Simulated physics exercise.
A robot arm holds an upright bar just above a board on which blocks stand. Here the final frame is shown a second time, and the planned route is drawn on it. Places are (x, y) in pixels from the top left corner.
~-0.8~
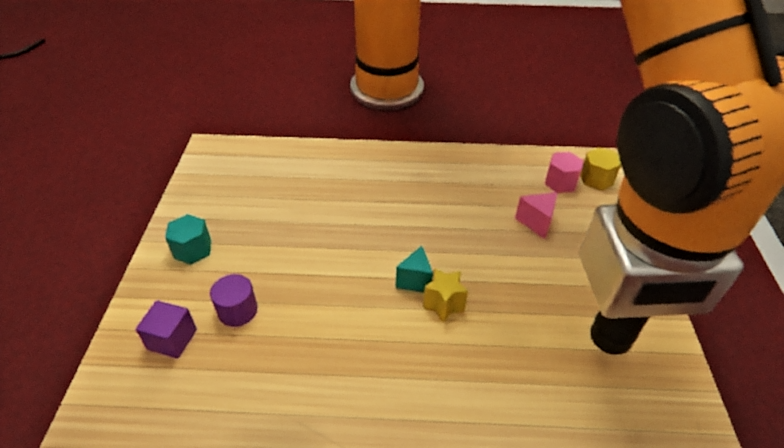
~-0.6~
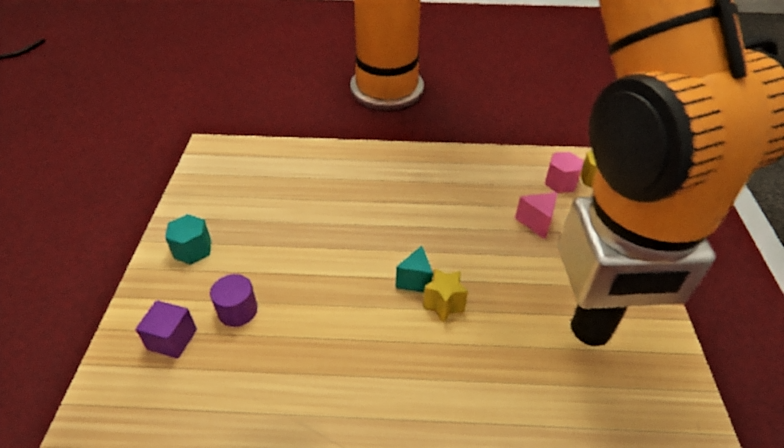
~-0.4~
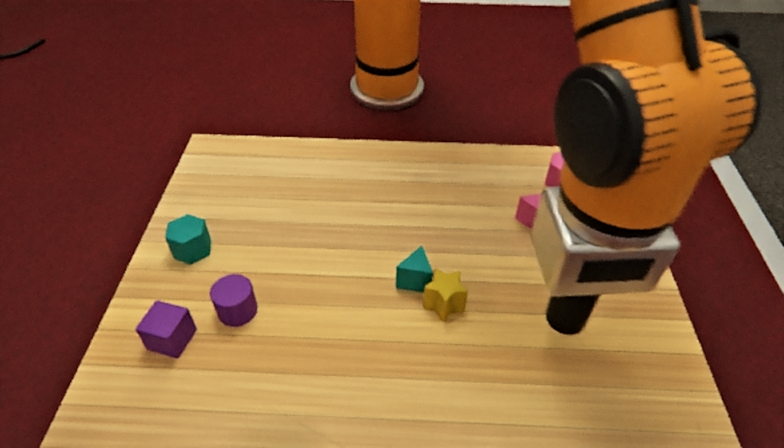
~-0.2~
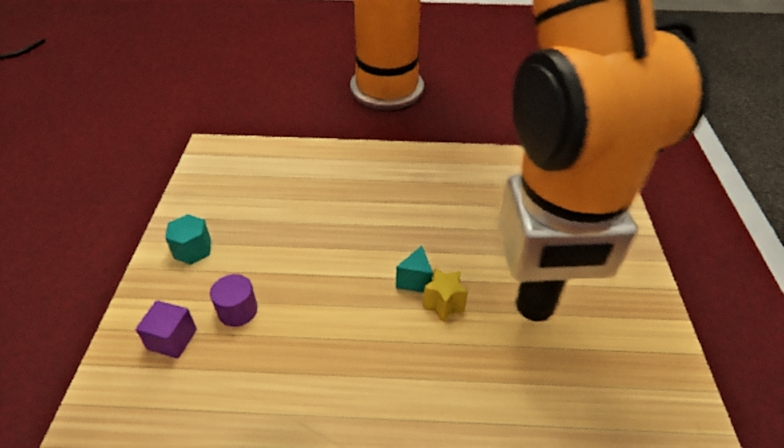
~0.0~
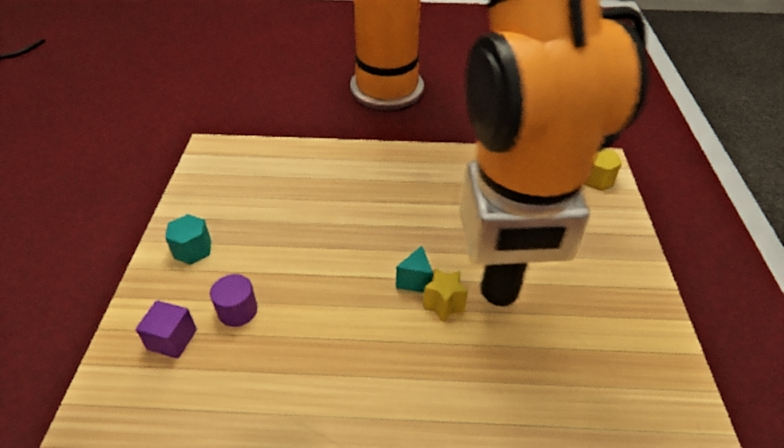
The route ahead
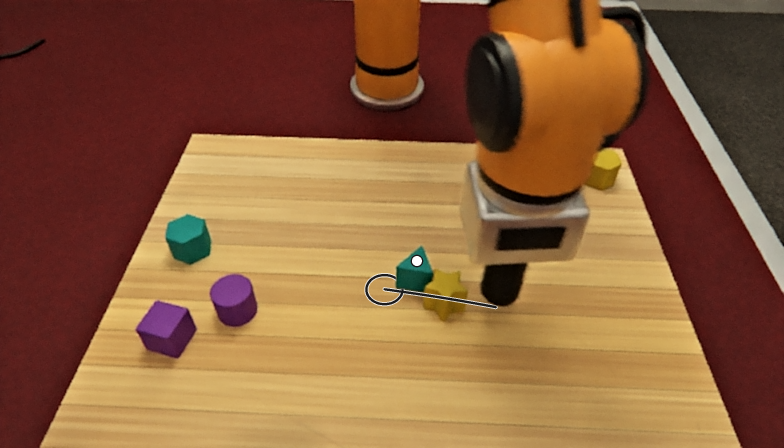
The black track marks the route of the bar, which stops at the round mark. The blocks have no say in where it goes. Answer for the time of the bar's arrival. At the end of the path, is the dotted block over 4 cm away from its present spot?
Short answer: Yes.
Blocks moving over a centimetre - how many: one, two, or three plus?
By the end of the path, two blocks have moved more than about a centimetre.
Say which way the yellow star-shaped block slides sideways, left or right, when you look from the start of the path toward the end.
The yellow star-shaped block is shifted sideways to the left, facing along the path from start to end.
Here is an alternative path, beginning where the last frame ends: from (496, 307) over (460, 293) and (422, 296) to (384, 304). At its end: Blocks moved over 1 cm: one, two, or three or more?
Two.
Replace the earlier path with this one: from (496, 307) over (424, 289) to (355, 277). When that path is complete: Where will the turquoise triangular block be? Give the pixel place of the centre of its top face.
Located at (328, 245).
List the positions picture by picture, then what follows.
In the first frame, lower end of the bar at (610, 338), tops of blocks, turquoise triangular block at (417, 261), yellow star-shaped block at (447, 283).
In the second frame, bar at (591, 330), blocks as before.
In the third frame, bar at (565, 319), blocks as before.
In the fourth frame, bar at (535, 306), blocks as before.
In the fifth frame, bar at (500, 292), turquoise triangular block at (417, 261), yellow star-shaped block at (447, 283).
The drawn path runs from (496, 307) to (385, 289); the dot is on the turquoise triangular block.
The first path, step by step. One third of the way, bar at (459, 285); turquoise triangular block at (407, 260), turned 40° clockwise; yellow star-shaped block at (426, 284).
Two thirds of the way, bar at (422, 279); turquoise triangular block at (390, 256), turned 85° clockwise; yellow star-shaped block at (390, 283).
At the end, bar at (384, 274); turquoise triangular block at (373, 247), turned 95° clockwise; yellow star-shaped block at (358, 285), turned 30° anticlockwise.
